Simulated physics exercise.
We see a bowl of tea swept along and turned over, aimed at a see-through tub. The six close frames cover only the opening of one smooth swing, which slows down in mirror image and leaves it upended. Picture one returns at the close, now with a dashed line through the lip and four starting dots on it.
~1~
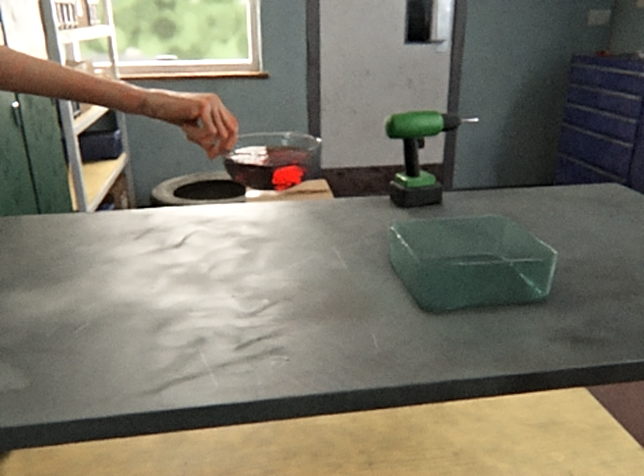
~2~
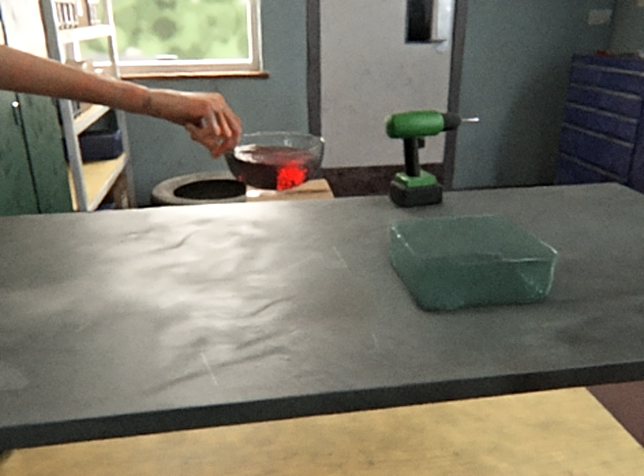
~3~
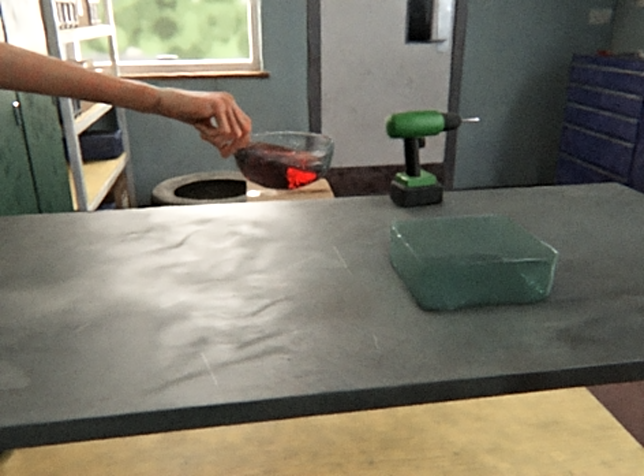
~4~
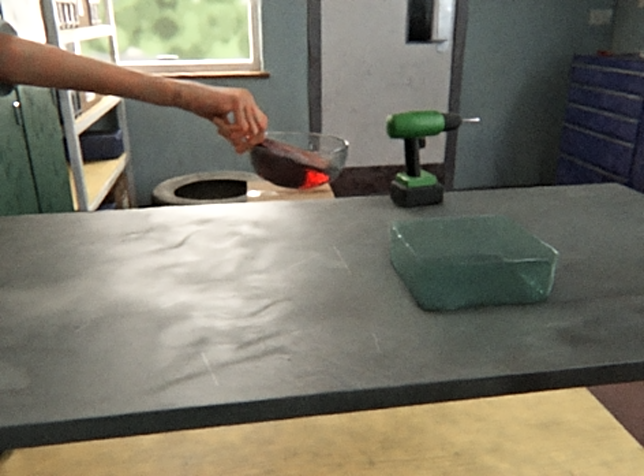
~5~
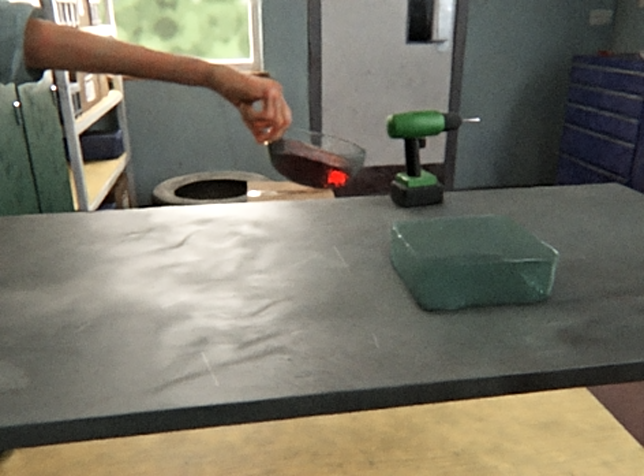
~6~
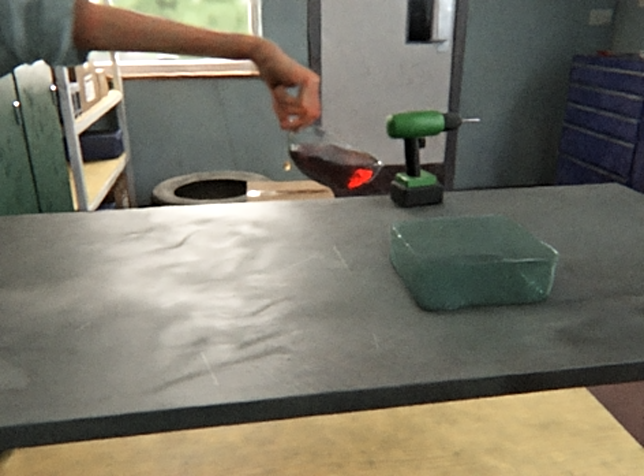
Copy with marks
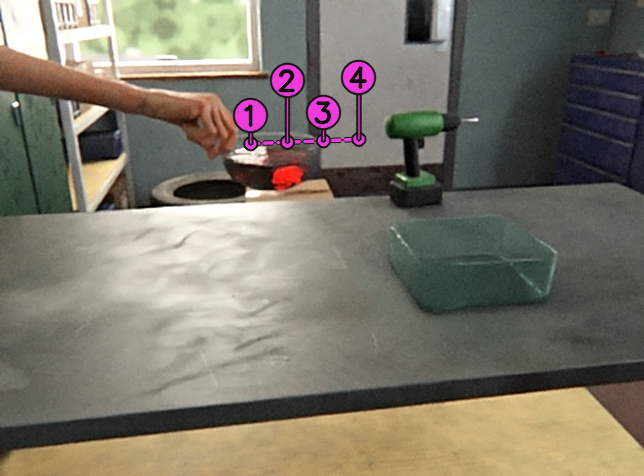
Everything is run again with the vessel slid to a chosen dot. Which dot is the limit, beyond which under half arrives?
The answer is place 2.
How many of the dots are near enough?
Three of them.
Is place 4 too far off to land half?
No, not at all.
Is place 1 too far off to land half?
Yes, it does.
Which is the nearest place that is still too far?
The answer is 1.
On the marked copy, 1 at (250, 143); 2 at (287, 142); 3 at (323, 140); 4 at (358, 139).
With 1, about 25 % lands in the tub, 70 % falls short and 5 % goes beside or beyond.
With 2, about 66 % lands in the tub, 21 % falls short and 13 % goes beside or beyond.
With 3, about 76 % lands in the tub, 7 % falls short and 18 % goes beside or beyond.
With 4, about 81 % lands in the tub, 8 % falls short and 10 % goes beside or beyond.
